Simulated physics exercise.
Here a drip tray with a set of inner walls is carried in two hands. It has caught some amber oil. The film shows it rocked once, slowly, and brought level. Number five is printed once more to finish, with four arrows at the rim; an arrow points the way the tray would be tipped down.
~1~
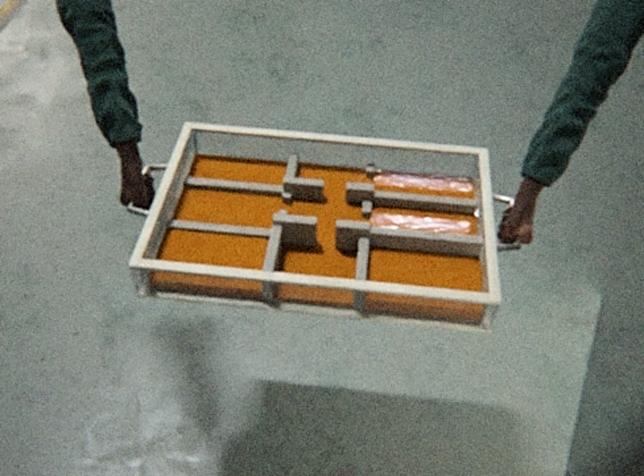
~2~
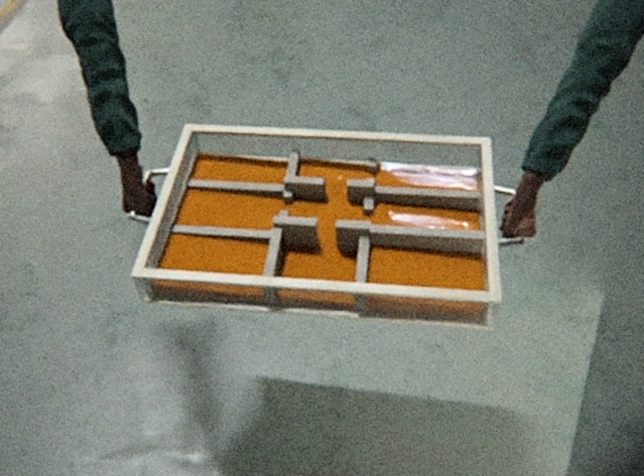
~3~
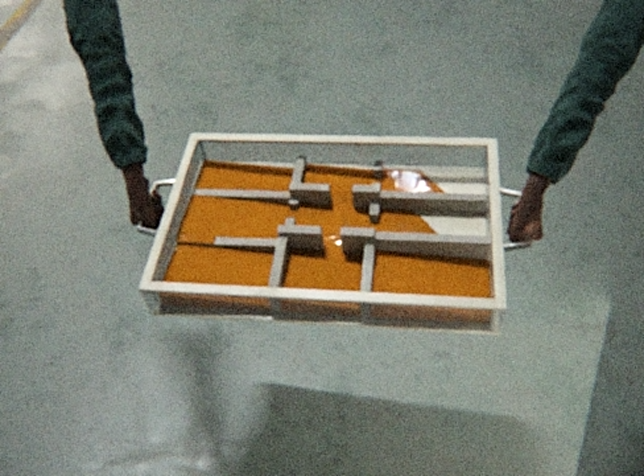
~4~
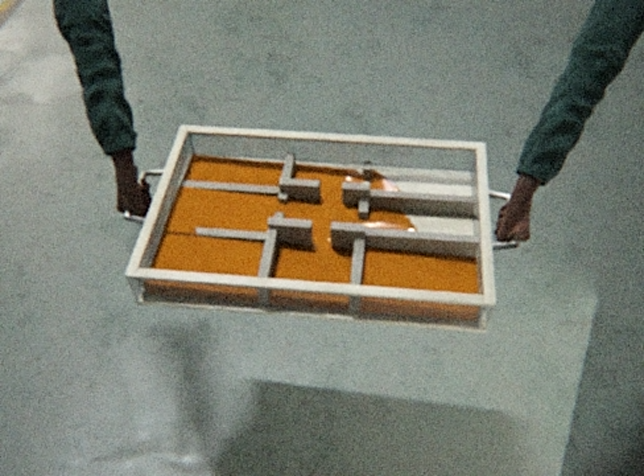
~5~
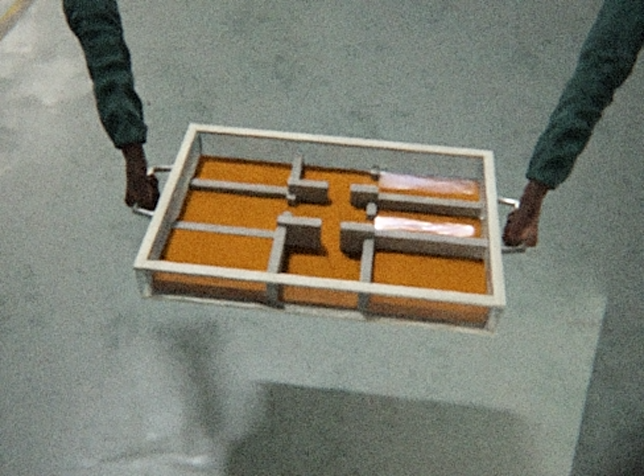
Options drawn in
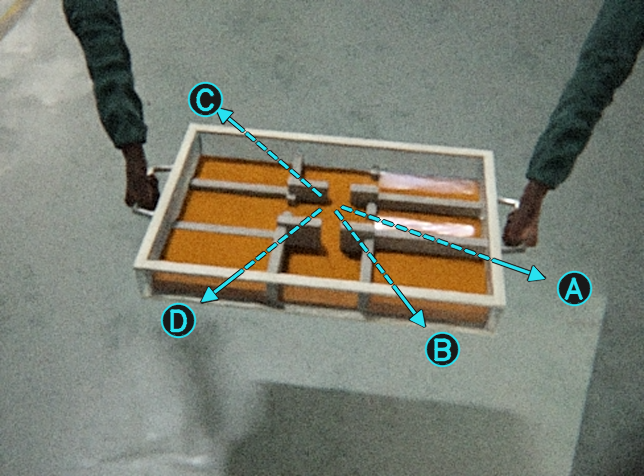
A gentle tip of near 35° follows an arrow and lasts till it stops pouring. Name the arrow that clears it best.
Arrow C does it best.
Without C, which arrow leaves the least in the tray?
Arrow D.
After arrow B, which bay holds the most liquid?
It is the front right one.
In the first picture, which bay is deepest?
The front right bay.
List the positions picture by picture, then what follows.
In the first picture, the tray is level; deepest in the front right bay, at (421, 275), shallowest in the back left.
In the second picture, tipped about 4° down to the front left; no wall is crossed.
In the third picture, tipped about 7° down to the front left; liquid runs over the wall between the front left and centre left bays.
In the fourth picture, tipped about 4° down to the front left; liquid runs over the wall between the front left and centre left bays.
In the fifth picture, the tray is level; deepest in the front right bay, at (426, 277), shallowest in the centre right.
On the marked copy, A ends at (539, 276); B ends at (421, 322); C ends at (220, 111); D ends at (205, 298).
If A is chosen, about 43 % stays in the tray, the largest part in the front right bay.
If B is chosen, about 38 % stays in the tray, the largest part in the front right bay.
If C is chosen, about 22 % stays in the tray, the largest part in the back left bay.
If D is chosen, about 30 % stays in the tray, the largest part in the front left bay.
